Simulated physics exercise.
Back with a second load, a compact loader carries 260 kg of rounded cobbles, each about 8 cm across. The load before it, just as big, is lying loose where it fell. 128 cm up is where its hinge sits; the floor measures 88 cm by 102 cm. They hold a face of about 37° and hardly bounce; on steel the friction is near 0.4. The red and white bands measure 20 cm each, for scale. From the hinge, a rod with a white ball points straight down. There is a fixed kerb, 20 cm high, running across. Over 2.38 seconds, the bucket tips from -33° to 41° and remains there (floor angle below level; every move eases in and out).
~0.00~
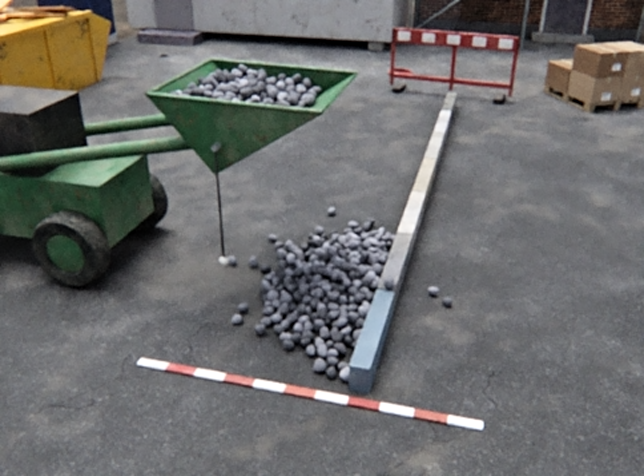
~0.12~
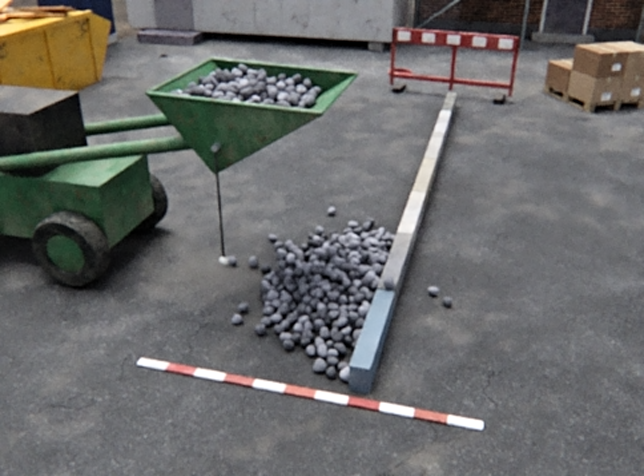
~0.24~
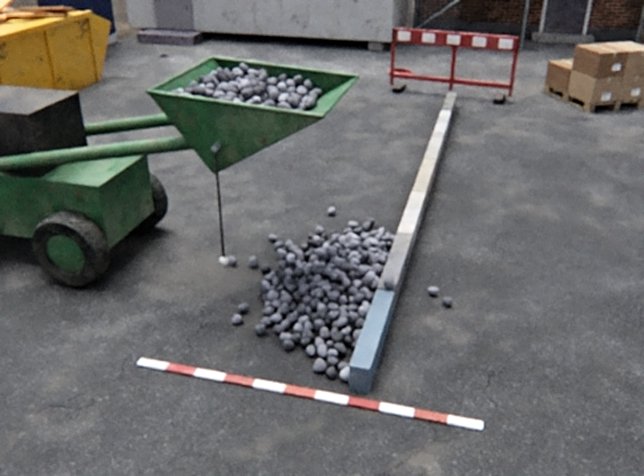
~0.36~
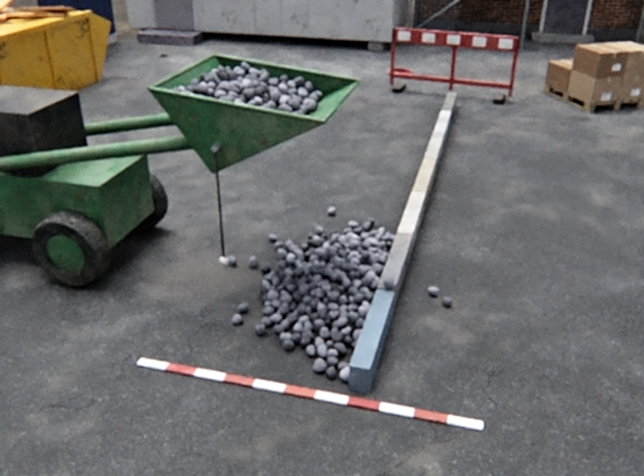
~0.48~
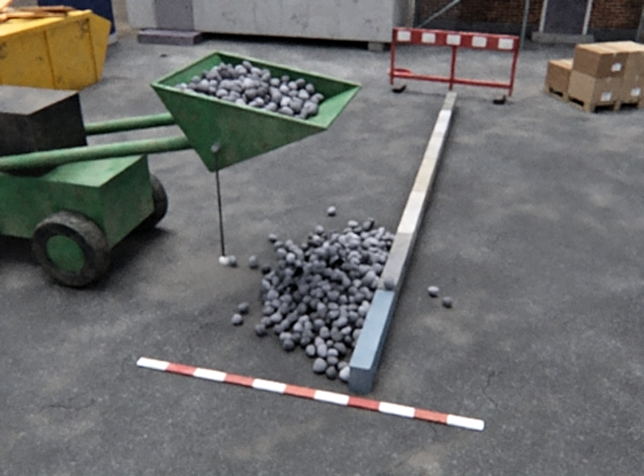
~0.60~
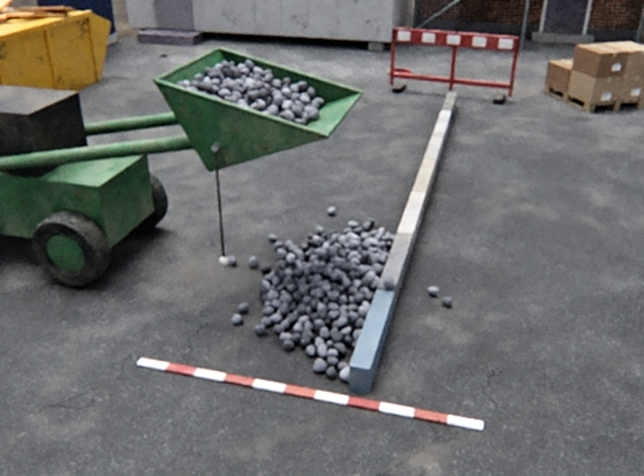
Green loader bucket full of grey cobbles slowly tilting its right lip slightly downward beside a loose stone pile against a kerb.
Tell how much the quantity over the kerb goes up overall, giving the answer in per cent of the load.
It goes up by roughly 12 per cent.
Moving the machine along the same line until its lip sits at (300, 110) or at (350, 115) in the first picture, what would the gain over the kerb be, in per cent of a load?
Near 5 in a hundred, then near 40 in a hundred.
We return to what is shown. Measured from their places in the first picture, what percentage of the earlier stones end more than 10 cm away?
Roughly 5 % of them.
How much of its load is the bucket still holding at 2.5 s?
About 5 percent is still in there.
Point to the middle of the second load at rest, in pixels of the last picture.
Near (357, 267).
After 1.8 s the floor is at 29°; in per cent of one load, 93 in the bucket, 107 on this side of the kerb; the foremost stones are at (392, 296).
After 2.5 s the floor is at 41°; in per cent of one load, 7 in the bucket, 188 on this side of the kerb, 6 over the kerb; the foremost stones are at (439, 277).
After 2.8 s the floor is at 41°; in per cent of one load, 0 in the bucket, 190 on this side of the kerb, 10 over the kerb; the foremost stones are at (471, 278).
After 5.3 s the floor is at 41°; in per cent of one load, 0 in the bucket, 187 on this side of the kerb, 13 over the kerb; the foremost stones are at (515, 277). Net gain over the kerb, 12.
